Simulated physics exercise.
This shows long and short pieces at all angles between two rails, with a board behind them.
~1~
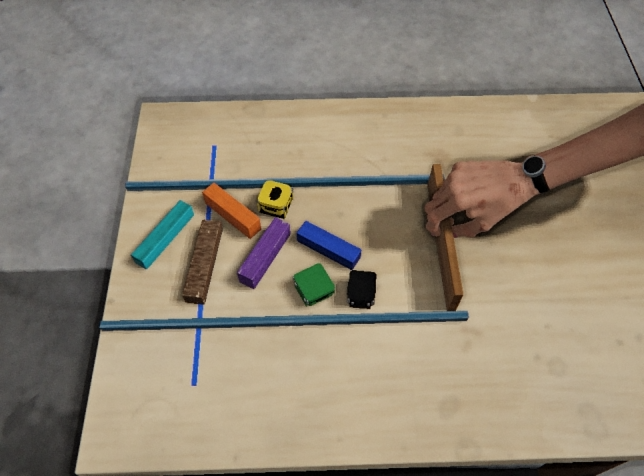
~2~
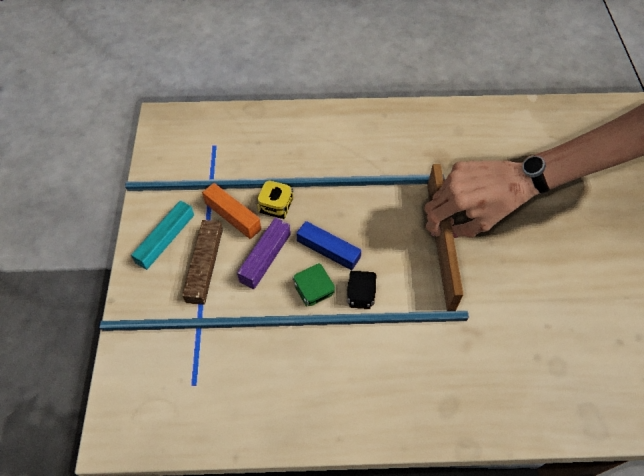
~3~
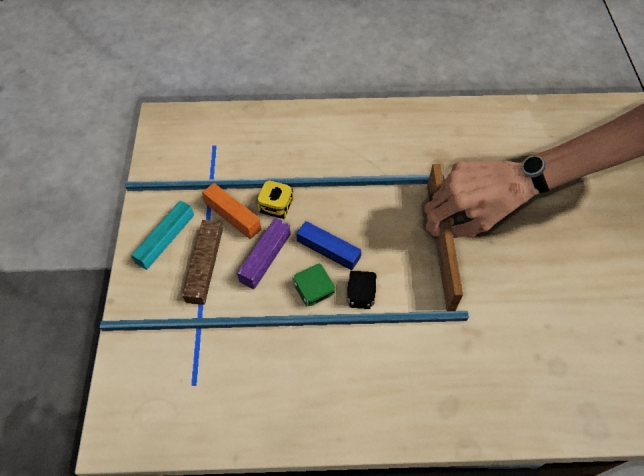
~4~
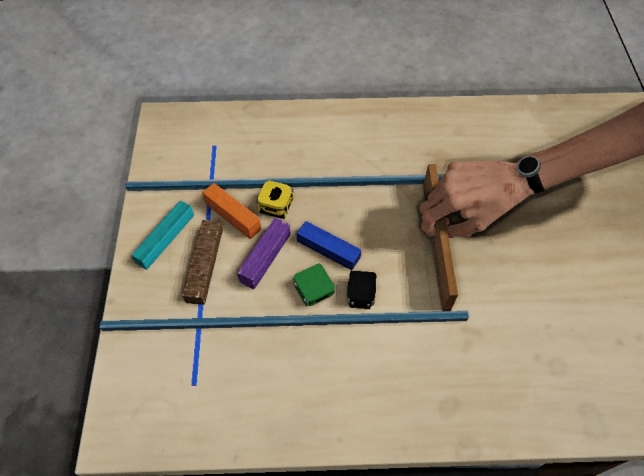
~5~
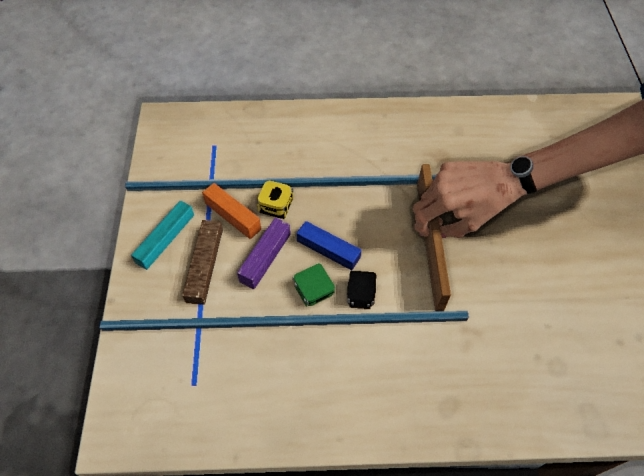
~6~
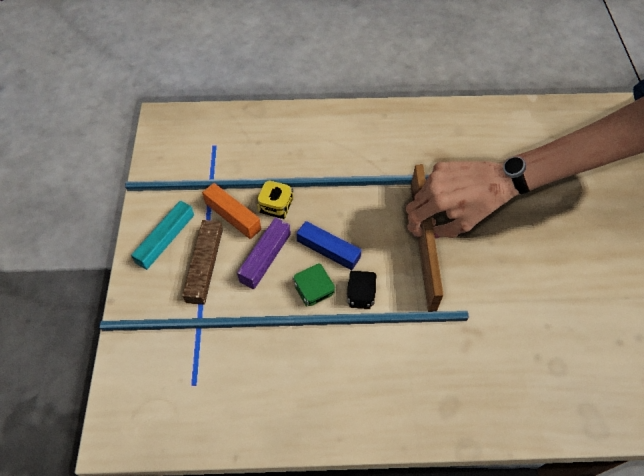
On a pale wooden tabletop, coloured sticks and small blocks lie still at various angles between two blue rails, while a hand wearing a dark watch holds an upright board at the right, then slides it slightly left.
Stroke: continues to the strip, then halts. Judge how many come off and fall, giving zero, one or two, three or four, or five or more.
You'd see no pieces leave the end and fall.
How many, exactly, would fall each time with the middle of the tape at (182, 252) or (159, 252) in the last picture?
Floor count: 1; 3.
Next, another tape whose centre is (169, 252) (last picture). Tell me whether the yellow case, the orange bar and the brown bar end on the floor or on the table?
Lab note - yellow case not toppled, orange bar toppled, brown bar toppled.
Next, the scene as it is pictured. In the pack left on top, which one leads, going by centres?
Turquoise stick.
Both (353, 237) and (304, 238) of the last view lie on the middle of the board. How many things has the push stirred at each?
One spot: 3. Other spot: 5.
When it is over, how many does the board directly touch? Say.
That makes 3.
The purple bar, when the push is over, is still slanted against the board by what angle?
Some 30 degrees.
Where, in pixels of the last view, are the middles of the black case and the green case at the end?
Black case: About (187, 304); green case: About (159, 288).
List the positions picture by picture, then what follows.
Turquoise stick (164, 234); brown bar (203, 261); orange bar (232, 211); board (444, 235); tape (205, 251), in the first picture.
Brown bar (204, 261); green case (314, 286), in the second picture.
Orange bar (232, 211); board (444, 235), in the third picture.
Turquoise stick (164, 234); black case (362, 290), in the fourth picture.
Brown bar (204, 261); purple bar (265, 253), in the fifth picture.
Turquoise stick (164, 234); brown bar (204, 261); orange bar (232, 211); board (426, 235); tape (205, 251), in the sixth picture.
Early on, none off yet; turquoise stick at rest near (164, 234); brown bar at rest near (204, 261); orange bar moving near (226, 209).
Finally, the number that fall off is zero.
